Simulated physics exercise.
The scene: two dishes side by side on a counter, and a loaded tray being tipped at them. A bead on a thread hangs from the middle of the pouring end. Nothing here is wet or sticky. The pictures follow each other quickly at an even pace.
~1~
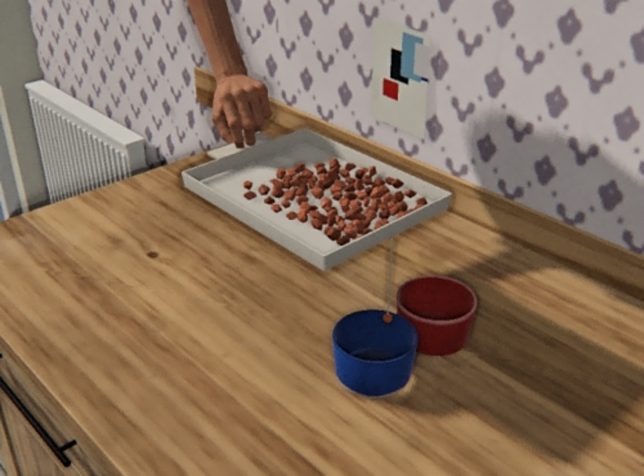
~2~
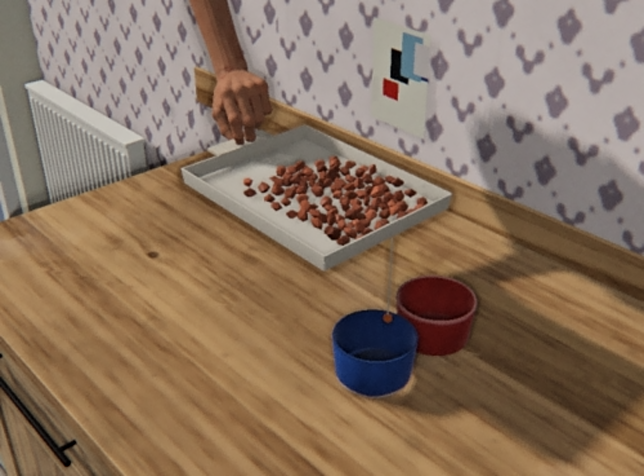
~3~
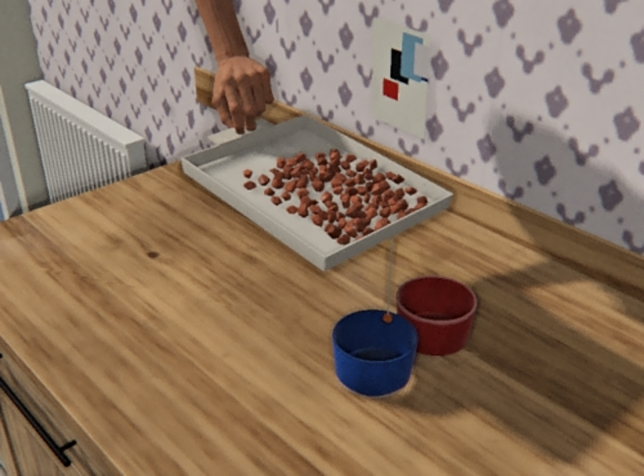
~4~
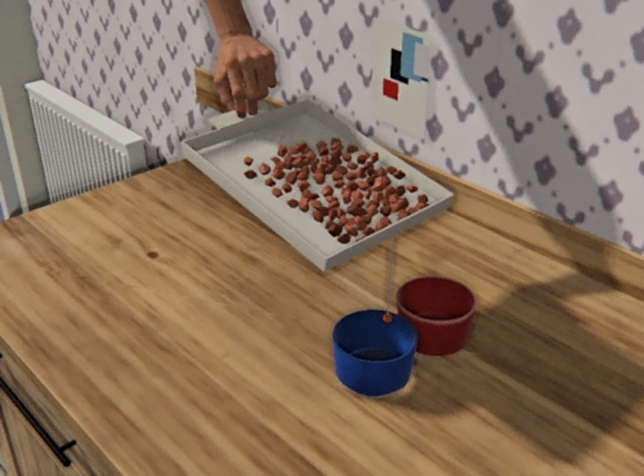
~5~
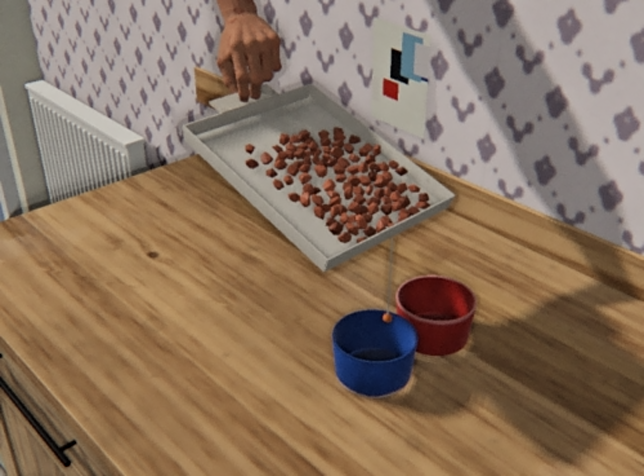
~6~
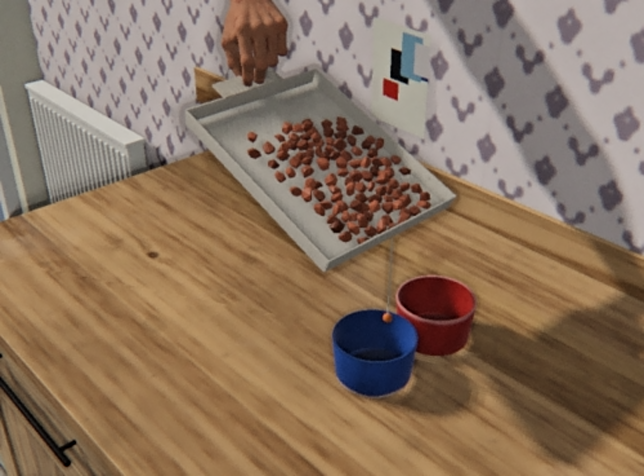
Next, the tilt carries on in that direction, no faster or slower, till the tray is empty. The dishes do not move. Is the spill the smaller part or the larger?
Together they catch only the smaller part.
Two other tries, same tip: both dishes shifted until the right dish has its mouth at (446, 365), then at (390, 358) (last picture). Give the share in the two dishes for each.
First some 40, then 40 per cent.
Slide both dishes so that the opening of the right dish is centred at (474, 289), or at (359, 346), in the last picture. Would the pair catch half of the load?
First not half, then the smaller part.
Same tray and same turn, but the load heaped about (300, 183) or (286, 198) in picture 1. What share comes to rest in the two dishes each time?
Near 10 % and 10 %.
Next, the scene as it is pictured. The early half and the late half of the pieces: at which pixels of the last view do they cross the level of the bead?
Around (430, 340) and then (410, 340).
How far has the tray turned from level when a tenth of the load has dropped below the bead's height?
Around 90° of tilt.
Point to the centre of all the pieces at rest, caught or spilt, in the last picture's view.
At about (455, 413).
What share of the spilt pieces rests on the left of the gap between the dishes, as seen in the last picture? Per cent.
Near 20 %.
Shortly afterwards, tray tipped steeply; the whole lot on the tray.
Next, tray tipped past a quarter turn; near a quarter on the tray; only a few in the left dish; near half outside both; near a quarter in the air.
Some moments later, tray tipped past a quarter turn; a little in the left dish; only a few in the right dish; all but a few outside both.
In the end, tray tipped past a quarter turn; a little in the left dish; only a few in the right dish; all but a few outside both.
